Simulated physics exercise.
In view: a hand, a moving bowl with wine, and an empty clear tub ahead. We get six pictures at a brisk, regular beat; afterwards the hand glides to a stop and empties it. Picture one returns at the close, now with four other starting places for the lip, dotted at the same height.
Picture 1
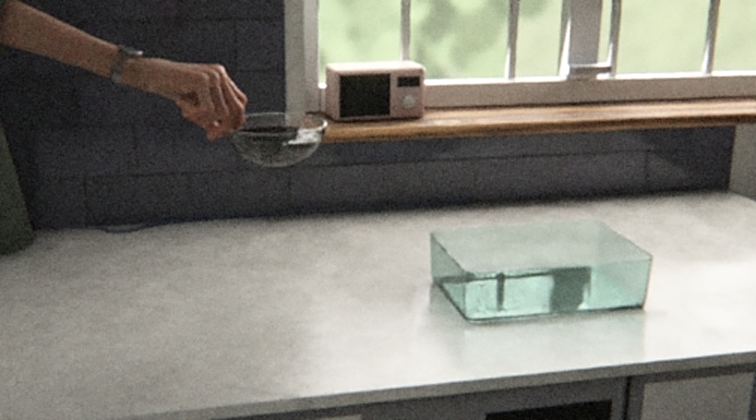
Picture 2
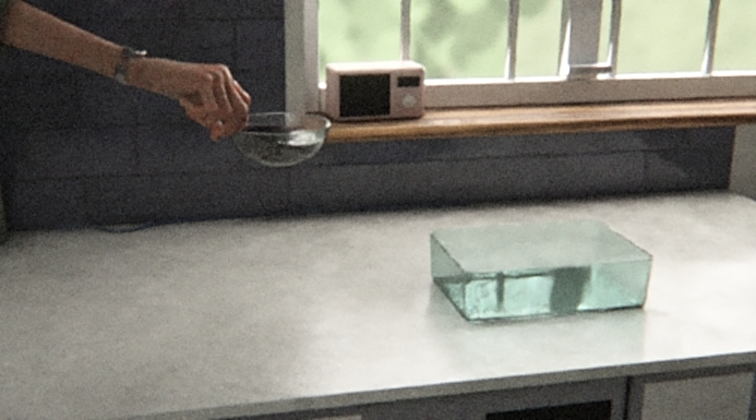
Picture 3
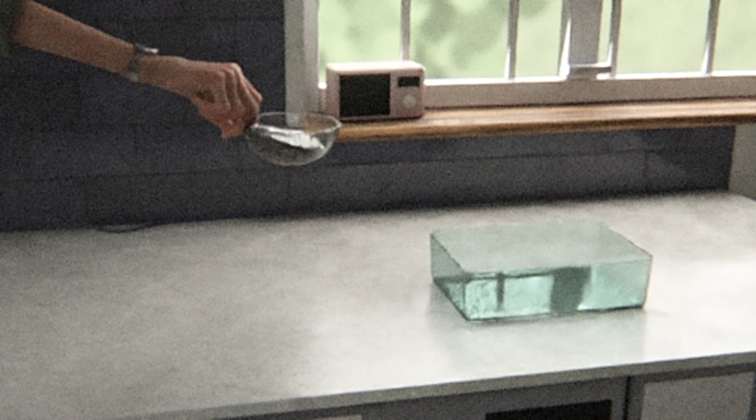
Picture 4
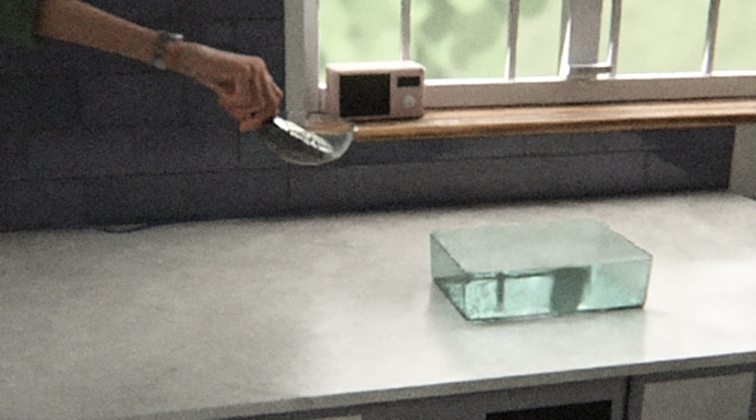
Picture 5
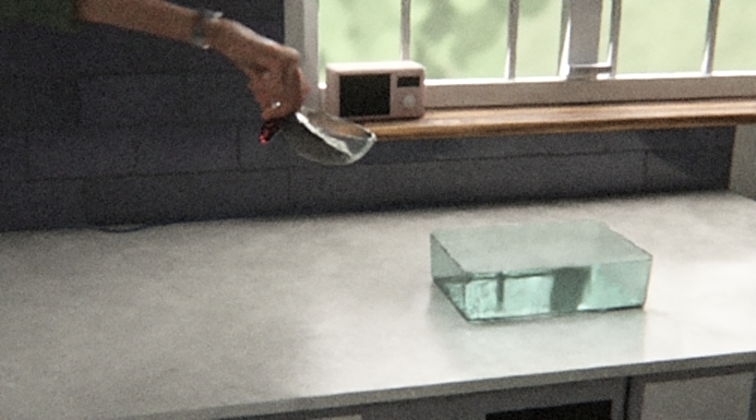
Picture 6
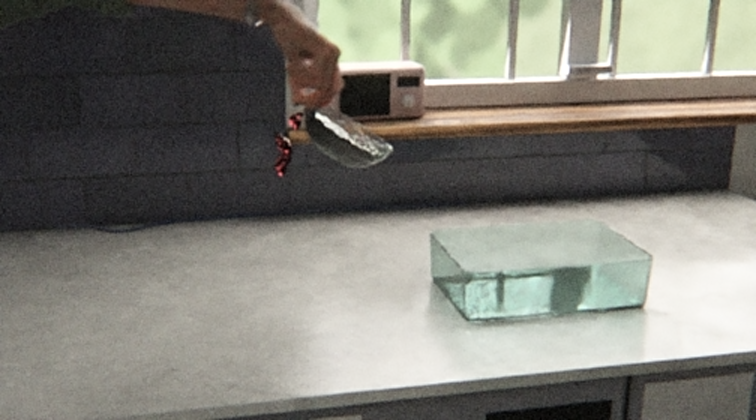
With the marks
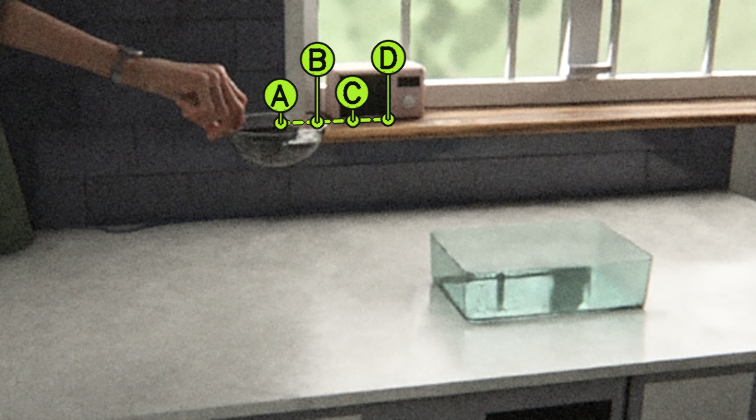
A hand with a bracelet at its wrist holds a clear glass bowl above a pale kitchen counter, seen from the front and slightly above. A clear, green-tinted tub sits at right, below a pink appliance on a wooden windowsill against dark tiles. The bowl hangs nearly still, then the hand moves it right and tilts it, and dark red wine spills down its left side while the camera stays still.
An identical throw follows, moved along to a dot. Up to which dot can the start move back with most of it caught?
Spot A just does it.
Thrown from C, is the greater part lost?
No, that is safe.
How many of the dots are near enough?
All of them.
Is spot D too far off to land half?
No.
On the marked copy, A at (280, 123); B at (317, 121); C at (352, 120); D at (388, 119).
Choosing A, about 65 % lands in the tub, 22 % falls short and 13 % goes beside or beyond.
Choosing B, about 76 % lands in the tub, 8 % falls short and 15 % goes beside or beyond.
Choosing C, about 72 % lands in the tub, 7 % falls short and 21 % goes beside or beyond.
Choosing D, about 67 % lands in the tub, 9 % falls short and 24 % goes beside or beyond.
